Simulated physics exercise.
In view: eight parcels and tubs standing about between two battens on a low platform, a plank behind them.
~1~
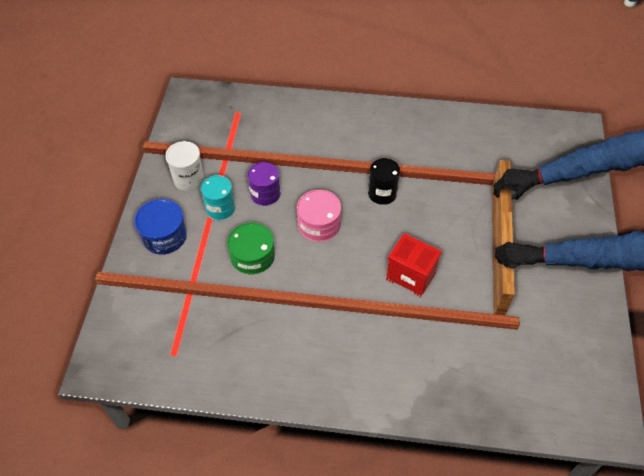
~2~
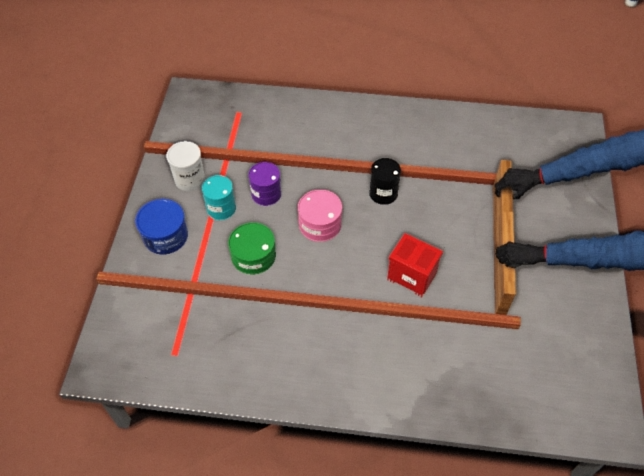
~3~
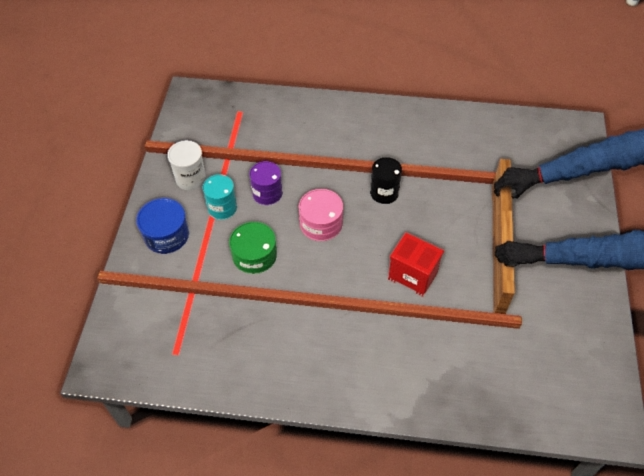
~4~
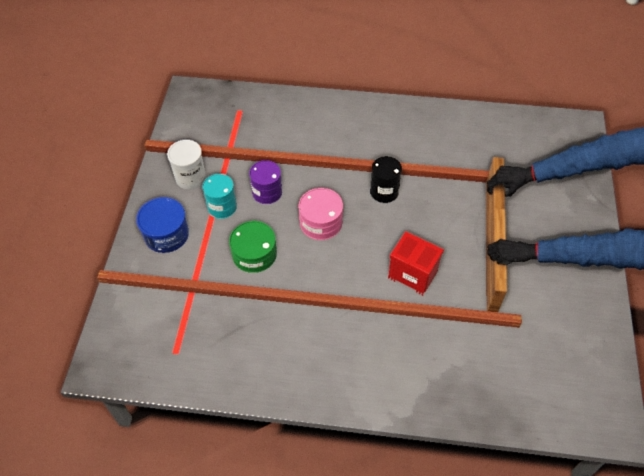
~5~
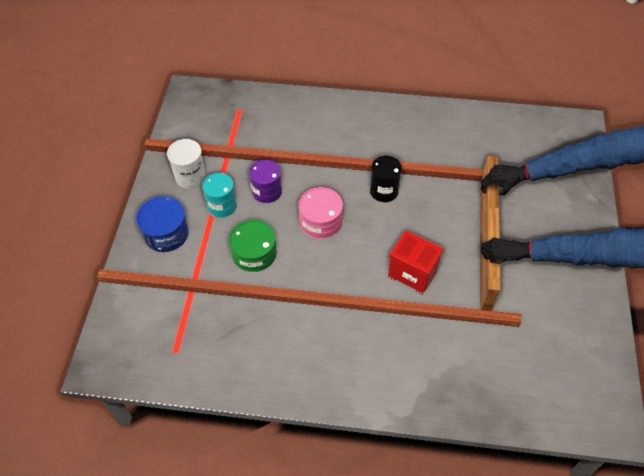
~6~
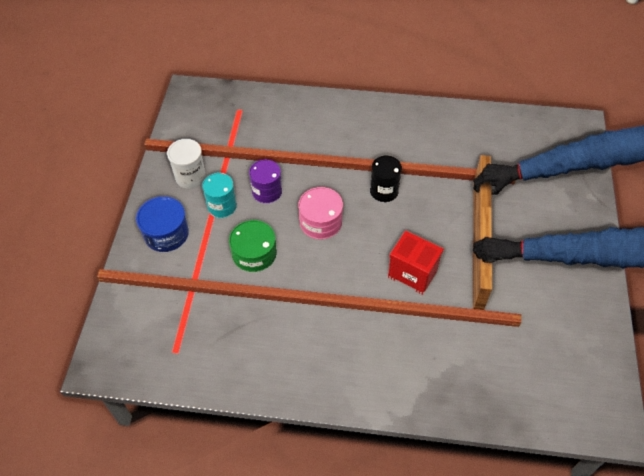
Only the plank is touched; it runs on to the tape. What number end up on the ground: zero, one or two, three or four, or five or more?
In the end the number that fall off is one or two.
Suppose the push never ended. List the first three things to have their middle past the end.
They are the blue pail, then the green canister, then the turquoise canister.
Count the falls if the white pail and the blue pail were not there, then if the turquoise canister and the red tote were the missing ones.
The counts: 0 and 0.
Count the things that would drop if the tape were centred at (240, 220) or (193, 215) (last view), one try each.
The counts: 0 and 1.
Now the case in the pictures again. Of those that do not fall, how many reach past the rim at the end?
The number is 0.
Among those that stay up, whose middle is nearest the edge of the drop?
Foremost is the green canister.
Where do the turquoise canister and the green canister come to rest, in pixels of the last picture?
About (158, 192), and the other about (141, 234).
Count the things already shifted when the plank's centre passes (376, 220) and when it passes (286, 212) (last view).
By then 2, and 5.
Soon after, none off yet; blue pail at rest near (164, 225); white pail at rest near (187, 164); turquoise canister at rest near (220, 196).
Then, none off yet; blue pail moved a little near (151, 222); white pail at rest near (187, 164); turquoise canister moved a little near (205, 196).
By the end, the number that fall off is one or two; fallen, blue pail.
